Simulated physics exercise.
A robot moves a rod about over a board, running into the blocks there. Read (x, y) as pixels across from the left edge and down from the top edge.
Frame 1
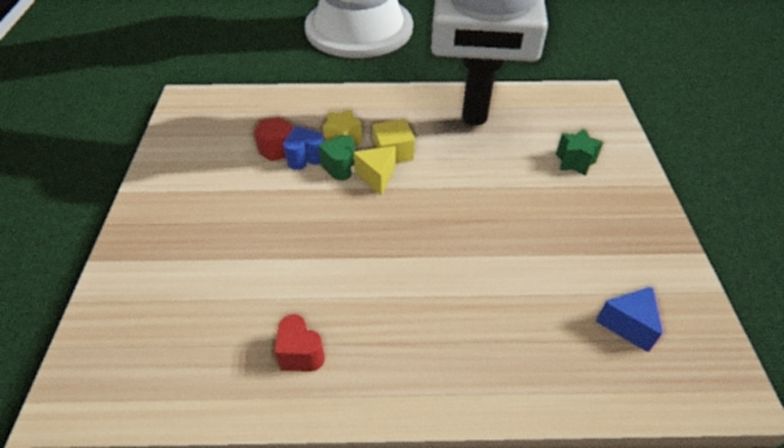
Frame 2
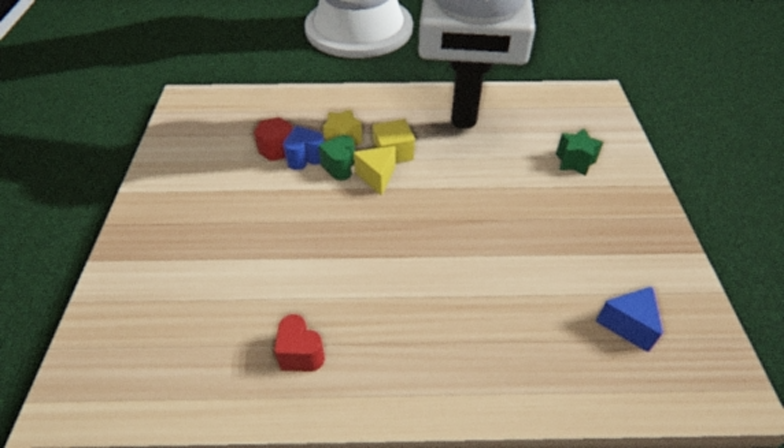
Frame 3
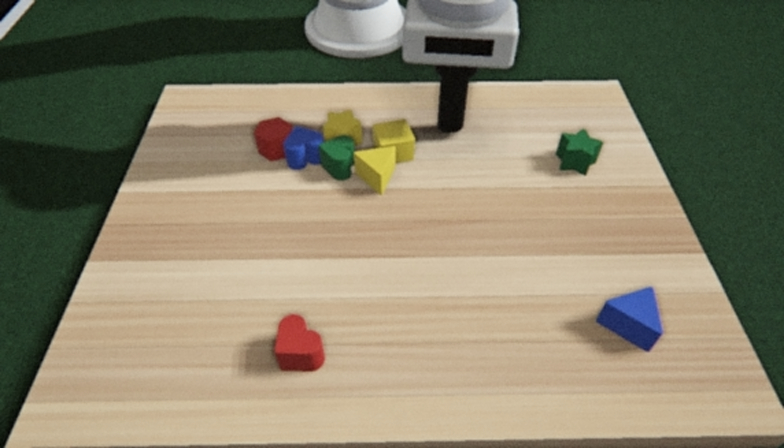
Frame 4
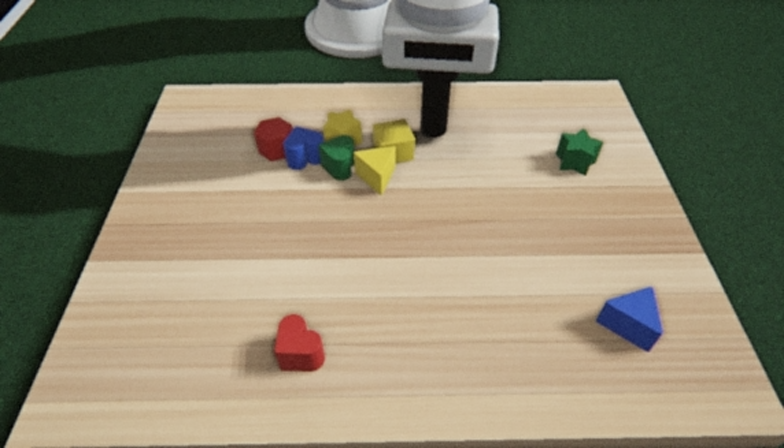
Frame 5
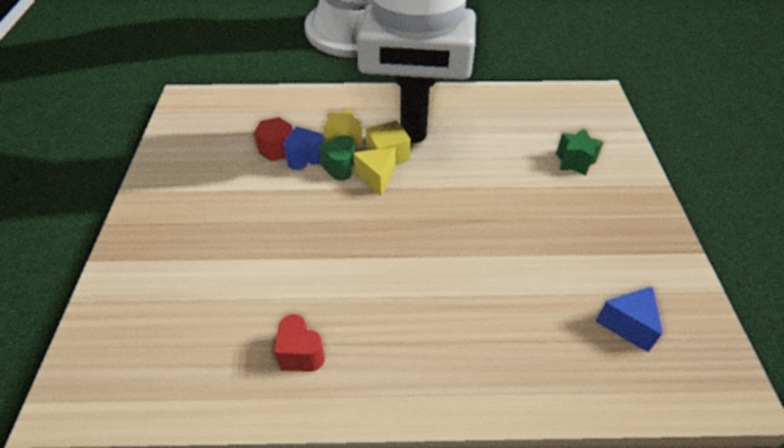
A robot's black rod moves left along the far edge of a wooden board toward a cluster of colourful blocks, then pushes the yellow square block slightly left, while the red heart, blue triangle and green star stay still.
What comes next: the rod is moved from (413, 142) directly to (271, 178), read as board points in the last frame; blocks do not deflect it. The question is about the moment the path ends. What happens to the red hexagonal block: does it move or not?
The result: It moves.
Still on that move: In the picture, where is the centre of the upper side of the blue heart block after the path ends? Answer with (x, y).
Answer: (247, 140).
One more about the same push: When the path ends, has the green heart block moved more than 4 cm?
Yes - that is the case.
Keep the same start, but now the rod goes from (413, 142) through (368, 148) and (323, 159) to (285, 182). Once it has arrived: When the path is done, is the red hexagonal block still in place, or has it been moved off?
Its place changes.
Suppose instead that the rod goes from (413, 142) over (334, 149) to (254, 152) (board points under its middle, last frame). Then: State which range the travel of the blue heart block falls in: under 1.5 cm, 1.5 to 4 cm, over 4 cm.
Band: 1.5 to 4 cm.
What follows on the original path. One third of the way, rod at (367, 148); green heart block at (311, 160), turned 35° anticlockwise; yellow square piece at (340, 148).
Two thirds of the way, rod at (320, 160); red hexagonal block at (263, 126), turned 20° clockwise; blue heart block at (286, 138); green heart block at (277, 185), turned 65° anticlockwise; yellow square piece at (298, 165), turned 35° anticlockwise.
At the end, rod at (269, 172); red hexagonal block at (249, 119), turned 60° clockwise; blue heart block at (247, 140), turned 60° clockwise; green heart block at (264, 206), turned 105° anticlockwise; yellow square piece at (262, 181), turned 75° anticlockwise.
